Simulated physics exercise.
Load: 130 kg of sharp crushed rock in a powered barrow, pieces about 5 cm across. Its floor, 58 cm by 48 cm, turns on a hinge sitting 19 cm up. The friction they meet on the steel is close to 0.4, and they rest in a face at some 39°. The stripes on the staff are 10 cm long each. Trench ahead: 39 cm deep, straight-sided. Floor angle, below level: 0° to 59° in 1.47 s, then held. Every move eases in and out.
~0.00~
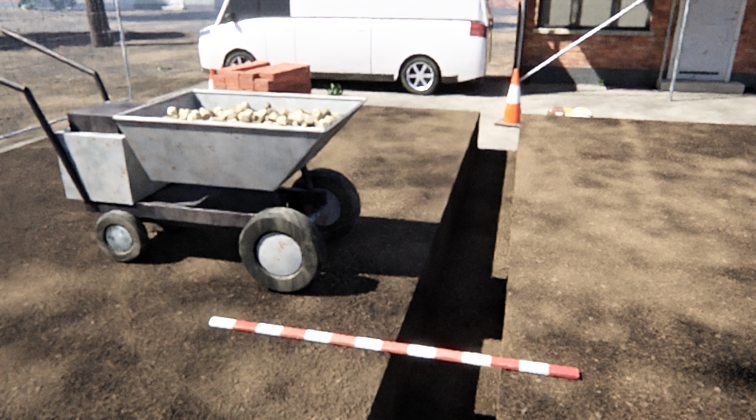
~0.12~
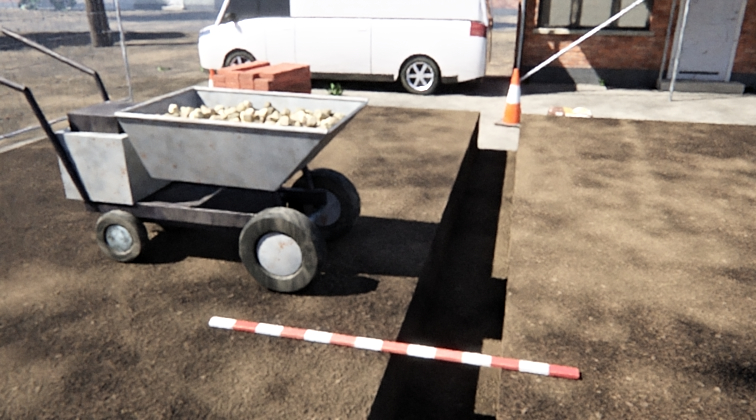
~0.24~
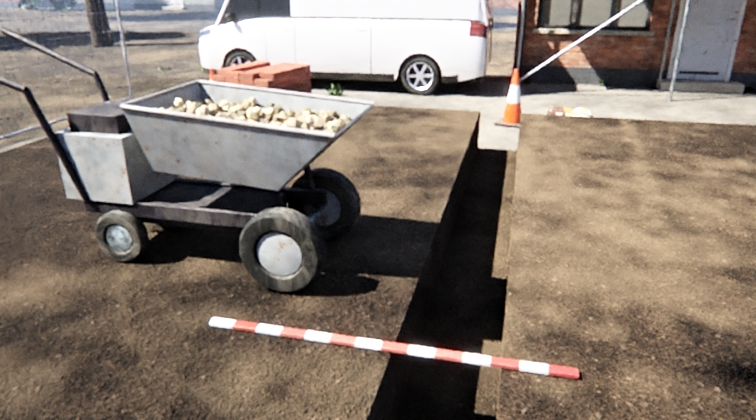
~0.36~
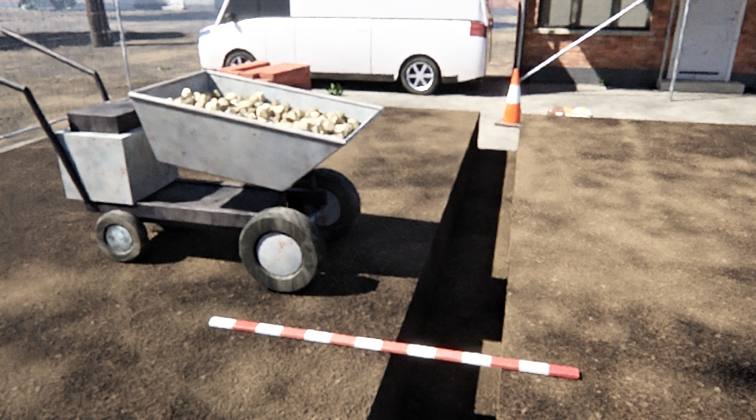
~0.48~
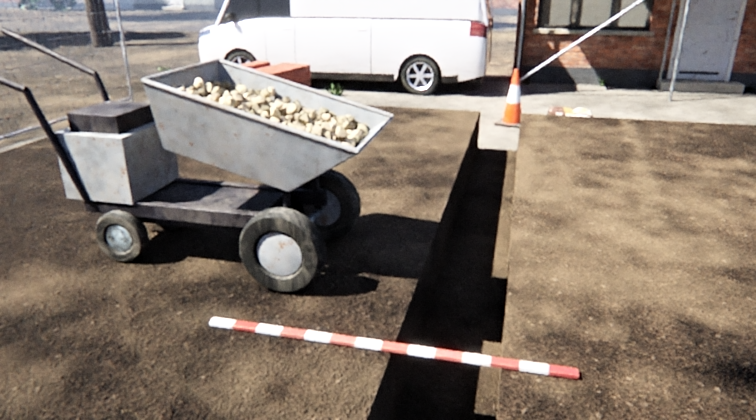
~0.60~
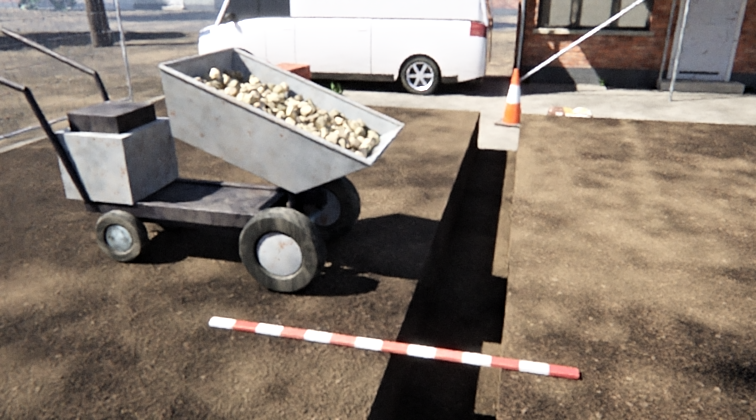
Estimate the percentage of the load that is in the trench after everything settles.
Roughly 53 per cent of the load.
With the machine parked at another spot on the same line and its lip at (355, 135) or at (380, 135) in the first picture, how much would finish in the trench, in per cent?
Around 50% for the first place and 35% for the second.
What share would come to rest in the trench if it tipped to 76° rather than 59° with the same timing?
Share in trench: Approx. 100%.
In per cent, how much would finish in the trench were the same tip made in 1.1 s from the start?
My guess is near 55 percent.
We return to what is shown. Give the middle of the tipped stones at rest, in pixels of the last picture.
The tipped stones centre close to (464, 344).
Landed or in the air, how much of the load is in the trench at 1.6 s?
Some 5 per cent.
After 1.1 s the floor is at 50°; 100 % in the tray; the foremost stones are at (407, 199).
After 1.6 s the floor is at 59°; 94 % in the tray, 5 % in the trench; the foremost stones are at (470, 310).
After 1.9 s the floor is at 59°; 76 % in the tray, 23 % in the trench; the foremost stones are at (496, 353).
After 3.9 s the floor is at 59°; 47 % in the tray, 53 % in the trench; the foremost stones are at (498, 336).
